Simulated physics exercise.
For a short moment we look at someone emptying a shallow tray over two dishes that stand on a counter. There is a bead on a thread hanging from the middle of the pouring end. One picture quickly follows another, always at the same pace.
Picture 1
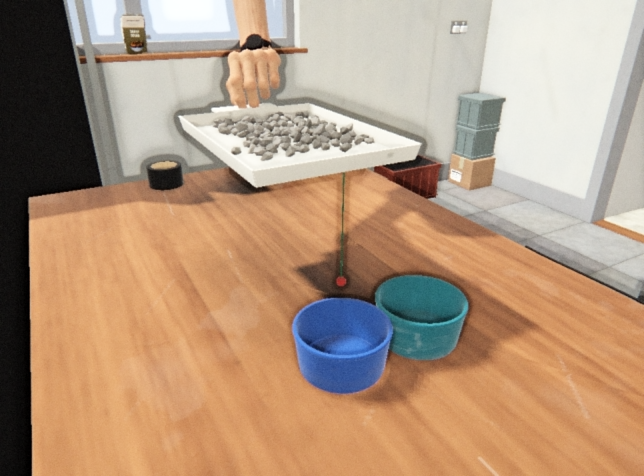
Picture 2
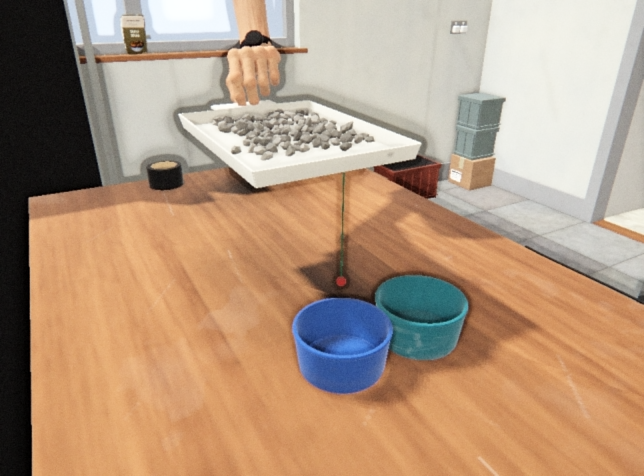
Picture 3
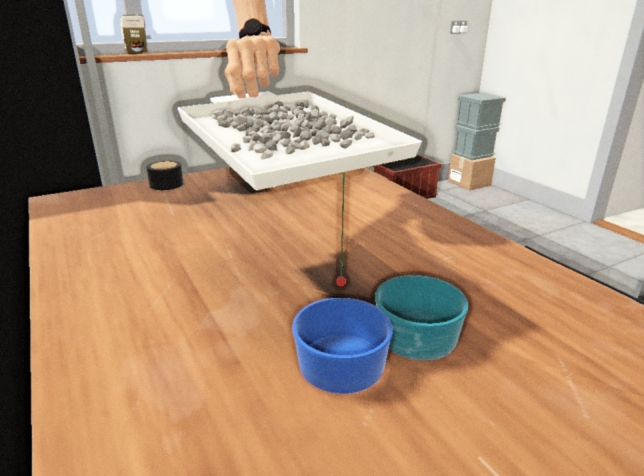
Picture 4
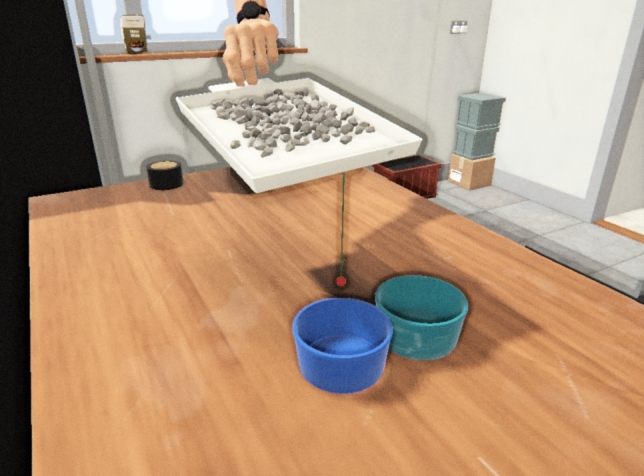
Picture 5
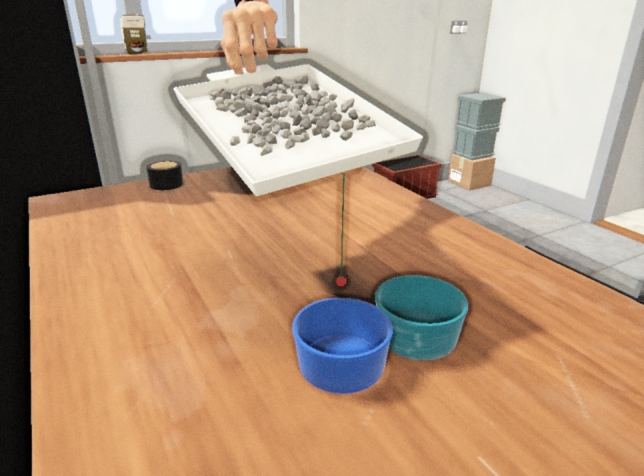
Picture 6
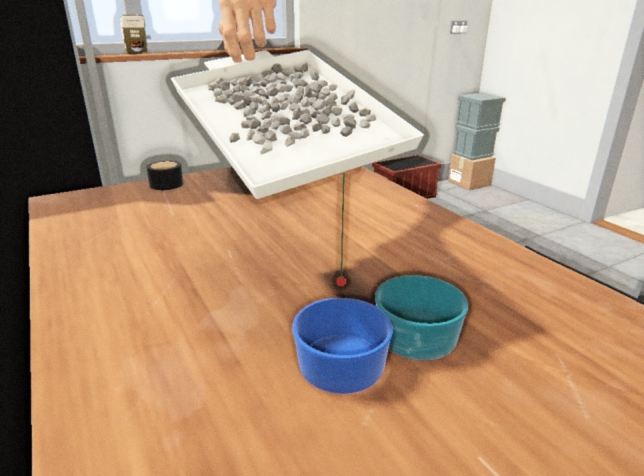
On a wooden counter in a bright room, a hand held a white tray of gray gravel above a blue dish and a green one, then gradually raised the back, dipping the front left corner.
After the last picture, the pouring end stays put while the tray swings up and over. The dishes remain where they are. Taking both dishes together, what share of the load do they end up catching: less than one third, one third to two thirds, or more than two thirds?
They catch less than one third.
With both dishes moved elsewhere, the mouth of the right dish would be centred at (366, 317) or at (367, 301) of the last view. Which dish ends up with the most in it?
Run 1: The one on the left side. Run 2: The one on the left side.
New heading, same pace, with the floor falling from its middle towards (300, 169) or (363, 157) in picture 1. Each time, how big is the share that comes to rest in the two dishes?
40 % and 60 %.
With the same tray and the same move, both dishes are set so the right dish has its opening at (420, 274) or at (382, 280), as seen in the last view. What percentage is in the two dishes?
That makes 0 per cent, followed by 40 per cent.
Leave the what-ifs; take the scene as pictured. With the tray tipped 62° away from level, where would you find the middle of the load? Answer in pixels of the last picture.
The middle of the pieces lands at roughly (276, 174).
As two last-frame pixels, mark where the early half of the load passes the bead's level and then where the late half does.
Points: About (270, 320), then about (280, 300).
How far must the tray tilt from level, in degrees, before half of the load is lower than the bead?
About 85 degrees.
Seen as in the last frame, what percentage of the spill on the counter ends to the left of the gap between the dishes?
I'd put it at around 90 per cent.
Shortly afterwards, tray tipped steeply; the bulk on the tray; near a quarter in the air.
Next, tray tipped past a quarter turn; near a quarter on the tray; a little in the left dish; near half outside both; a little in the air.
Some moments later, tray tipped past a quarter turn; near a quarter in the left dish; the bulk outside both.
In the end, tray tipped past a quarter turn; near a quarter in the left dish; none at all in the right dish; the bulk outside both.
